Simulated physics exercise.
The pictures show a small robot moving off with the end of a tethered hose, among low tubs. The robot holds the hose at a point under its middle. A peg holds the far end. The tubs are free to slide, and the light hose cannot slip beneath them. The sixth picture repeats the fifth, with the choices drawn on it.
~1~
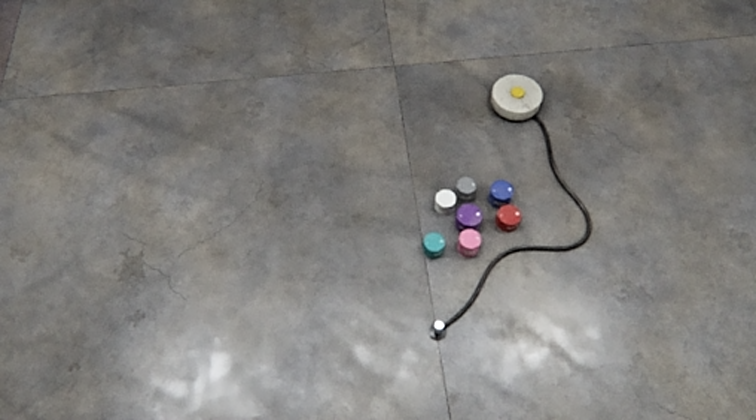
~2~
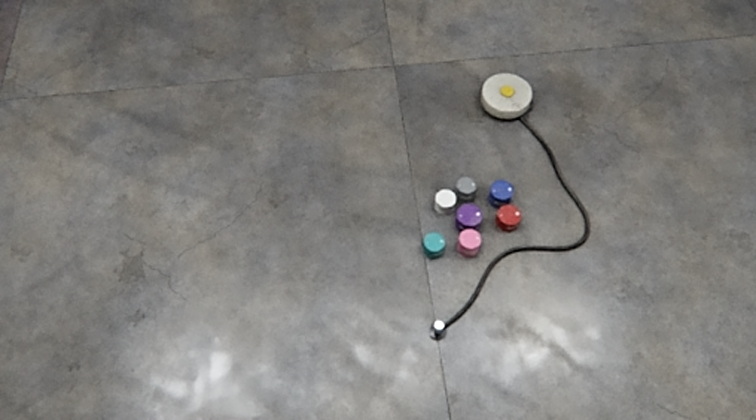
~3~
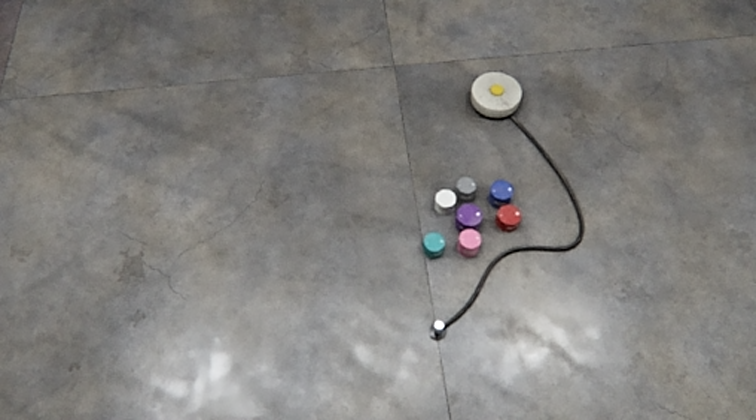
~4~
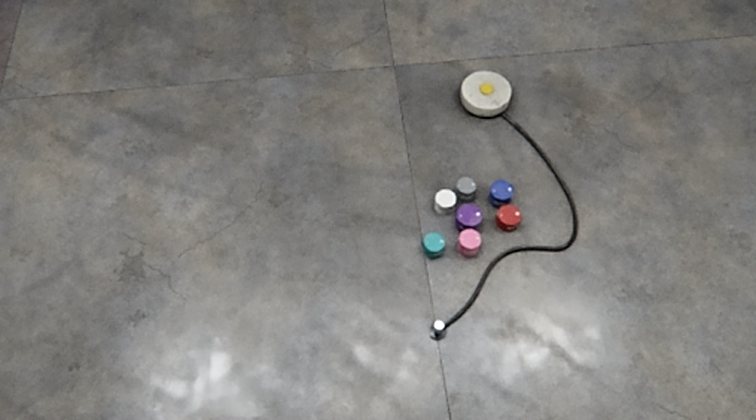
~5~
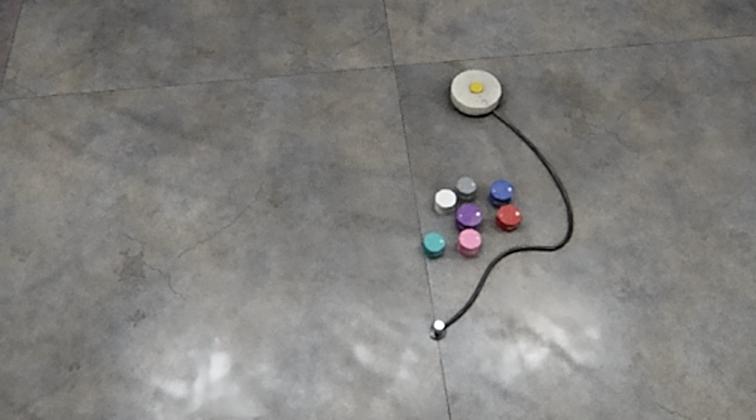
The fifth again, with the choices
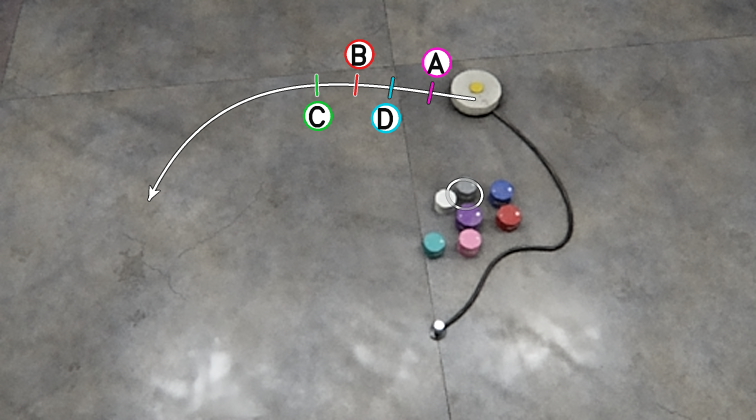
A round white robot slides slowly left, pulling a black hose past still, colourful tubs.
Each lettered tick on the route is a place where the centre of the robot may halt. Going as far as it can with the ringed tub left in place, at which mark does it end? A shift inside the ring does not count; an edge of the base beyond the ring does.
The farthest safe stop is B.
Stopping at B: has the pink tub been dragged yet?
No.
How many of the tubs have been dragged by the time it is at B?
Two.
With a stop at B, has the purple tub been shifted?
No.
On the marked copy, A at (431, 93); B at (356, 85); C at (317, 85); D at (391, 88); the ring at (465, 194); the route from (474, 99) via (285, 89) to (149, 200).
Taking B. A third of the way, robot (433, 87); grey tub (466, 190).
Two thirds of the way, robot (391, 82); grey tub (466, 190).
When it is over, robot (356, 79); red tub (495, 216); blue tub (488, 196); grey tub (466, 190); the grey tub is still in its ring.
As for the rest, A is safe but short; C drags the ringed tub to (449, 185); D is safe but short.
